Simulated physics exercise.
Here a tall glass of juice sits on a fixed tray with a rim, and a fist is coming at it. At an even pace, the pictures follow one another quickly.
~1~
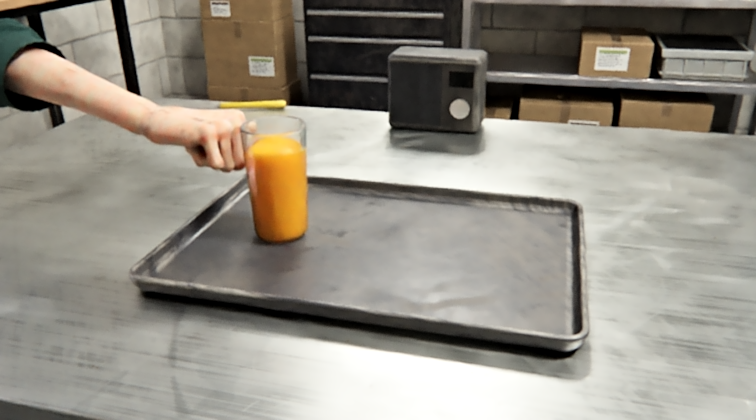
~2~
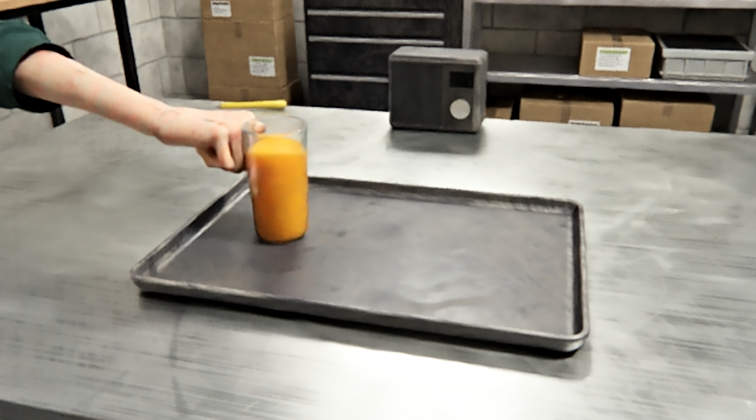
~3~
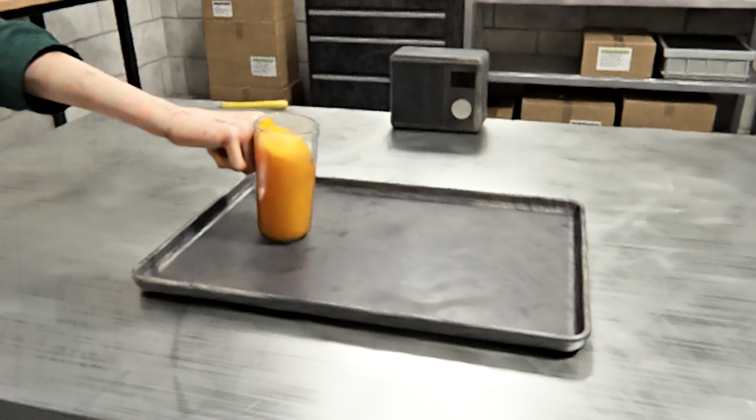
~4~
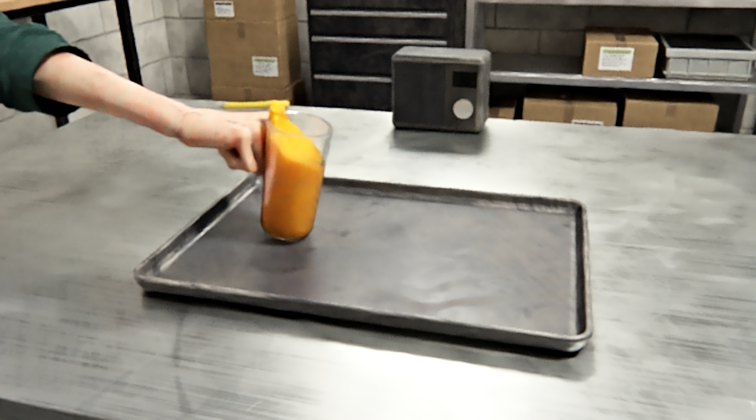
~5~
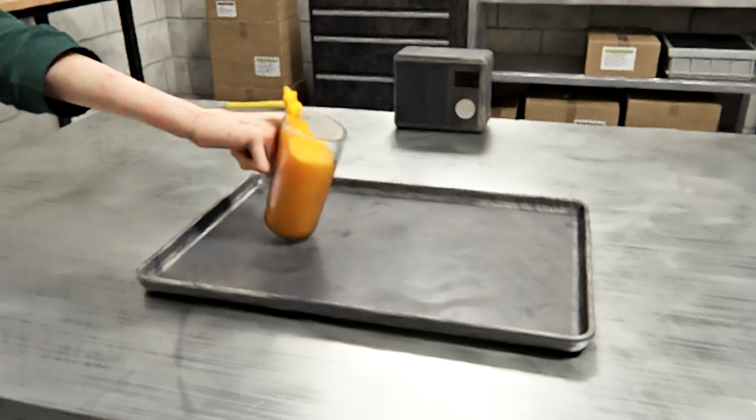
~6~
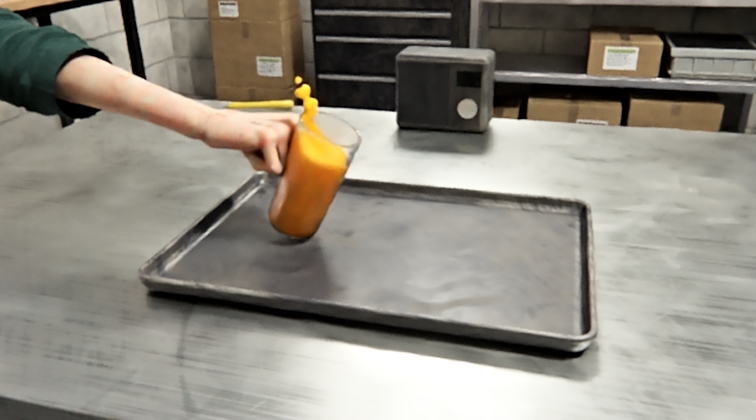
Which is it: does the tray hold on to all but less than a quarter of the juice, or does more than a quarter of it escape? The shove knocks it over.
Spill: Over a quarter.
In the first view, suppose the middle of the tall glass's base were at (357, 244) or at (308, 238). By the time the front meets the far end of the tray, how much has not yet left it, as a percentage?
It would be close to 70 per cent the first time and close to 55 per cent the second time.
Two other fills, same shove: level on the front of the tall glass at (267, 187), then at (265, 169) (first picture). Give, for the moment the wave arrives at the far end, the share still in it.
Roughly 60 per cent, then roughly 55 per cent.
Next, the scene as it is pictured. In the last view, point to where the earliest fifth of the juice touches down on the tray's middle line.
I'd put it at roughly (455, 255) on the centre line.
A moment on, the tall glass lies on its side and 95 per cent is in the glass, 0 on the tray and 5 above or beyond its rim.
Next, the tall glass lies on its side and 53 per cent is in the glass, 37 on the tray and 9 above or beyond its rim.
Then the tall glass lies on its side and 31 per cent is in the glass, 47 on the tray and 22 above or beyond its rim.
Later the tall glass lies on its side and 17 per cent is in the glass, 39 on the tray and 43 above or beyond its rim.
Finally, 57 per cent is held by tray and glass, 43 is off the tray.
